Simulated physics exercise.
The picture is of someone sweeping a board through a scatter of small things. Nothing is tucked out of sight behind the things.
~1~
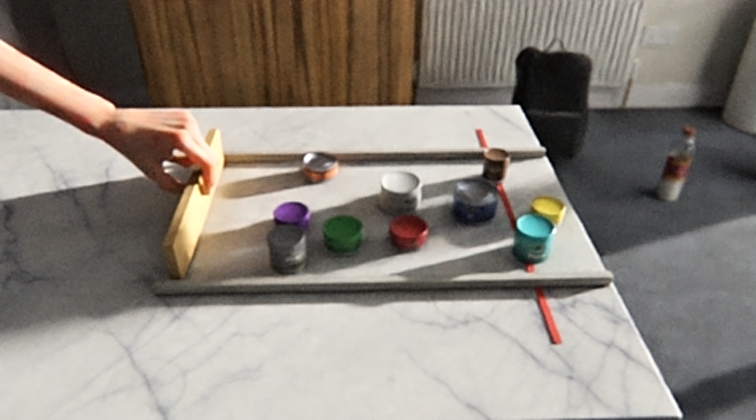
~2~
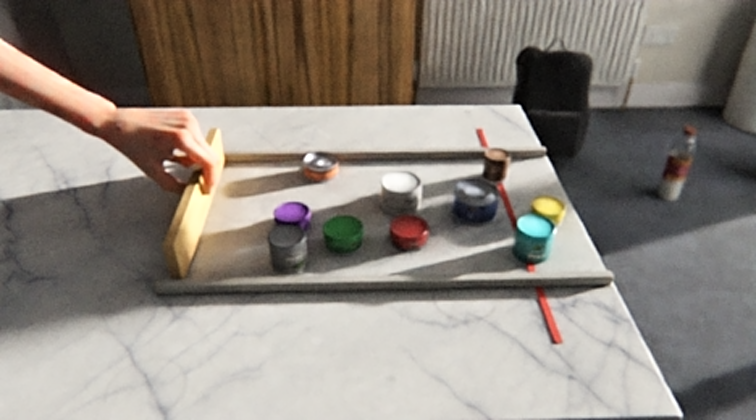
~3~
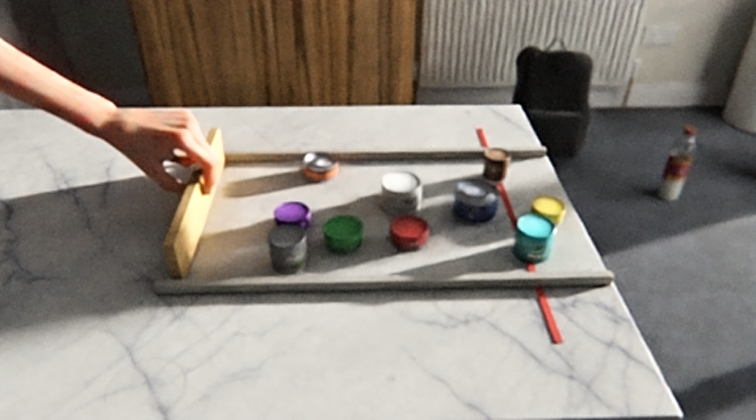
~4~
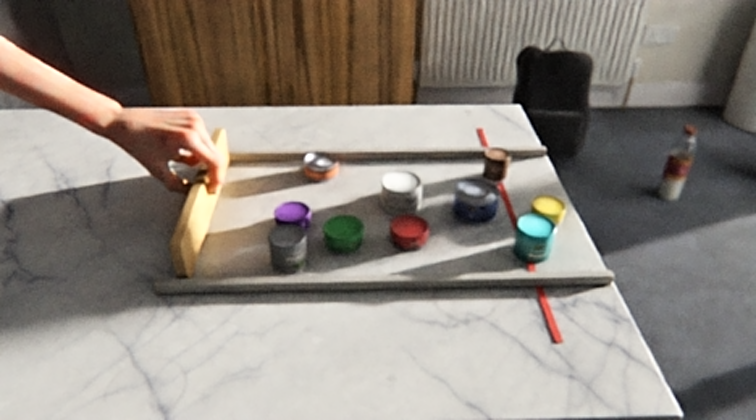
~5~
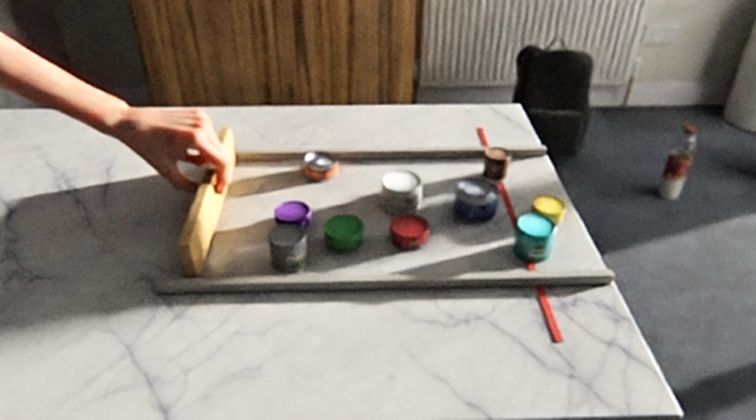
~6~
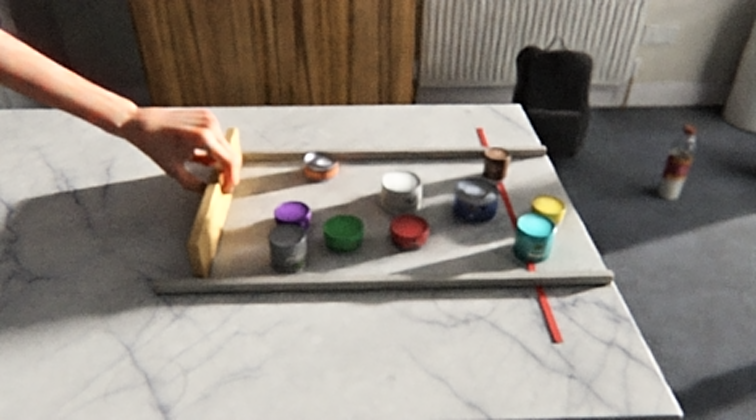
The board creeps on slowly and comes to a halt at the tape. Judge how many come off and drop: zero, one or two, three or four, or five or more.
So in the end, just one or two bits get shoved clean off.
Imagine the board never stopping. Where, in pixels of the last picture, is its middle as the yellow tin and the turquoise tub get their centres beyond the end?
First near (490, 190), second near (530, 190).
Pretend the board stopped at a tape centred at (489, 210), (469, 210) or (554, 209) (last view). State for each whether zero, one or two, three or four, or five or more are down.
Spot one gives none at all, spot two none, spot three at least five.
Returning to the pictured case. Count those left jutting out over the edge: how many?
The figure is 2.
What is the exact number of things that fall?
Count: 1.
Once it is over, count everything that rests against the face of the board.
5 touch it.
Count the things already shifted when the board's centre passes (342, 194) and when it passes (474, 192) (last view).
Note: First position 5; second position 10.
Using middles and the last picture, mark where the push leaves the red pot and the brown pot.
One ends up near (576, 226) and the other near (539, 169).
Early on, none off yet; yellow tin at rest near (547, 211); turquoise tub at rest near (534, 239); brown pot at rest near (496, 165).
Finally, the number that fall off is one or two; lost, yellow tin.
